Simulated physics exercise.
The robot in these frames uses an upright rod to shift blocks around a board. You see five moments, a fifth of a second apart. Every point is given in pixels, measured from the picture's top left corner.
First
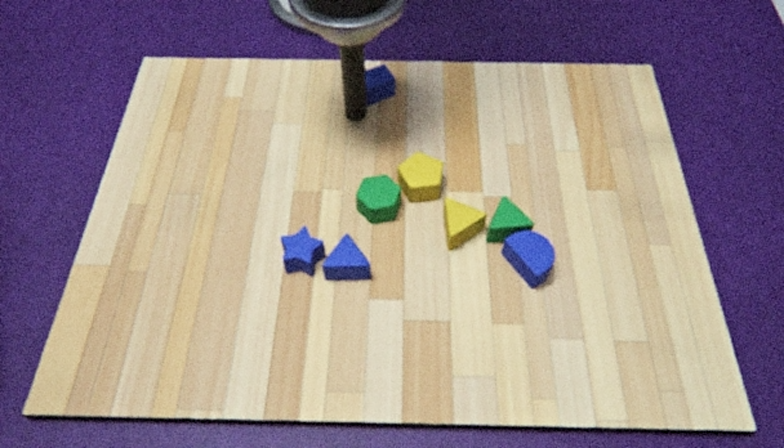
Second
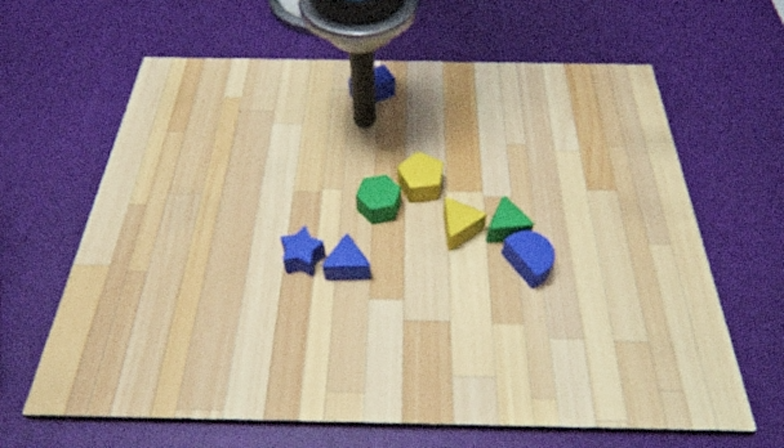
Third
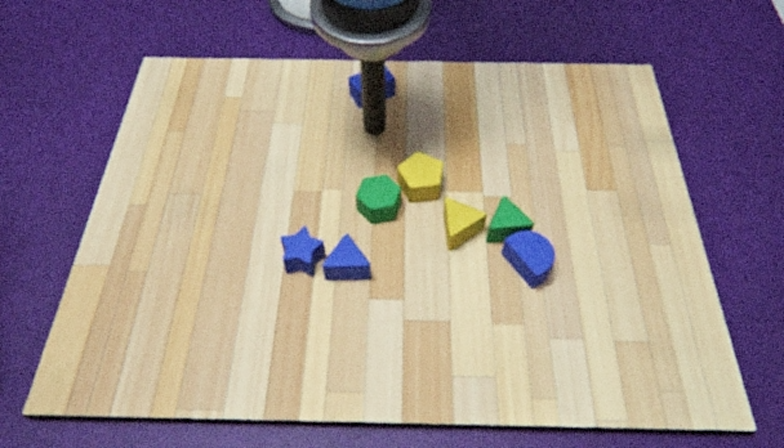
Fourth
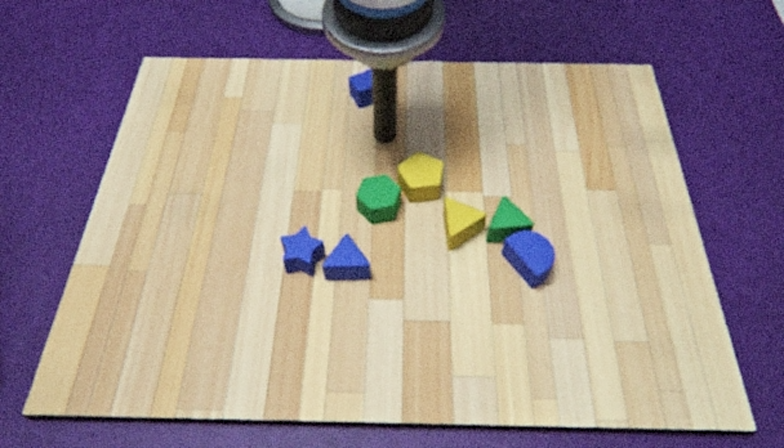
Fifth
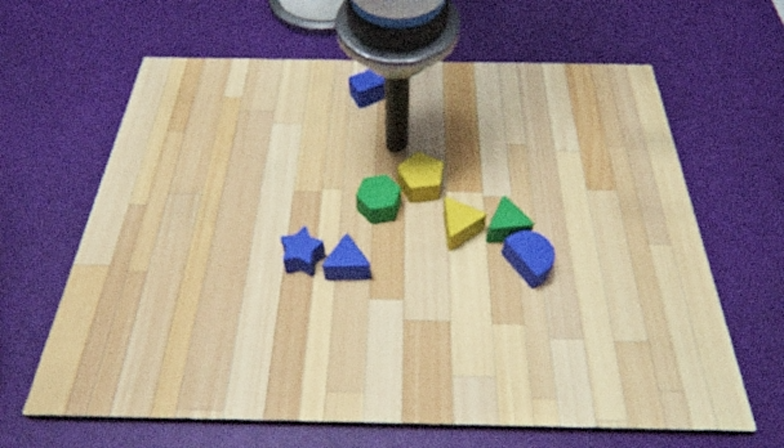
The footage shows a robot's upright rod moving slightly right and toward the viewer, from beside a blue block near the board's far edge to just behind a yellow pentagonal block, while the scattered blue, green and yellow blocks stay still.
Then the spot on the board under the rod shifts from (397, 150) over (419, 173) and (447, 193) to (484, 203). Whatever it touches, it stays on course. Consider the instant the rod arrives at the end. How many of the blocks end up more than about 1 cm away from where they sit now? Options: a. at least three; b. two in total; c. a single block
The one that fits is b, two in total.
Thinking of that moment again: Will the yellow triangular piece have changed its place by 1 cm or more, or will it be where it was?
At the end, its place is different.
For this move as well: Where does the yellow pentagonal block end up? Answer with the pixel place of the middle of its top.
The answer is (437, 202).
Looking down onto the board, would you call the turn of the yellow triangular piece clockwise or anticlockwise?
From above, it turns counterclockwise.
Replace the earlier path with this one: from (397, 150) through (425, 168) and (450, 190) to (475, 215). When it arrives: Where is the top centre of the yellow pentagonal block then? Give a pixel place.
It ends at (433, 199).
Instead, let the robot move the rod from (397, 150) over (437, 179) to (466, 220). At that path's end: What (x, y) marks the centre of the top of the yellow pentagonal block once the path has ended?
The top centre is at (429, 204).
The first path, step by step. One third of the way, rod (420, 167); yellow pentagonal block (429, 183), turned 20° clockwise.
Two thirds of the way, rod (449, 187); yellow pentagonal block (437, 202), turned 65° clockwise; yellow triangular piece (468, 227), turned 40° anticlockwise.
At the end, rod (485, 197); yellow pentagonal block (437, 202), turned 65° clockwise; yellow triangular piece (468, 227), turned 40° anticlockwise; green triangular piece unmoved.
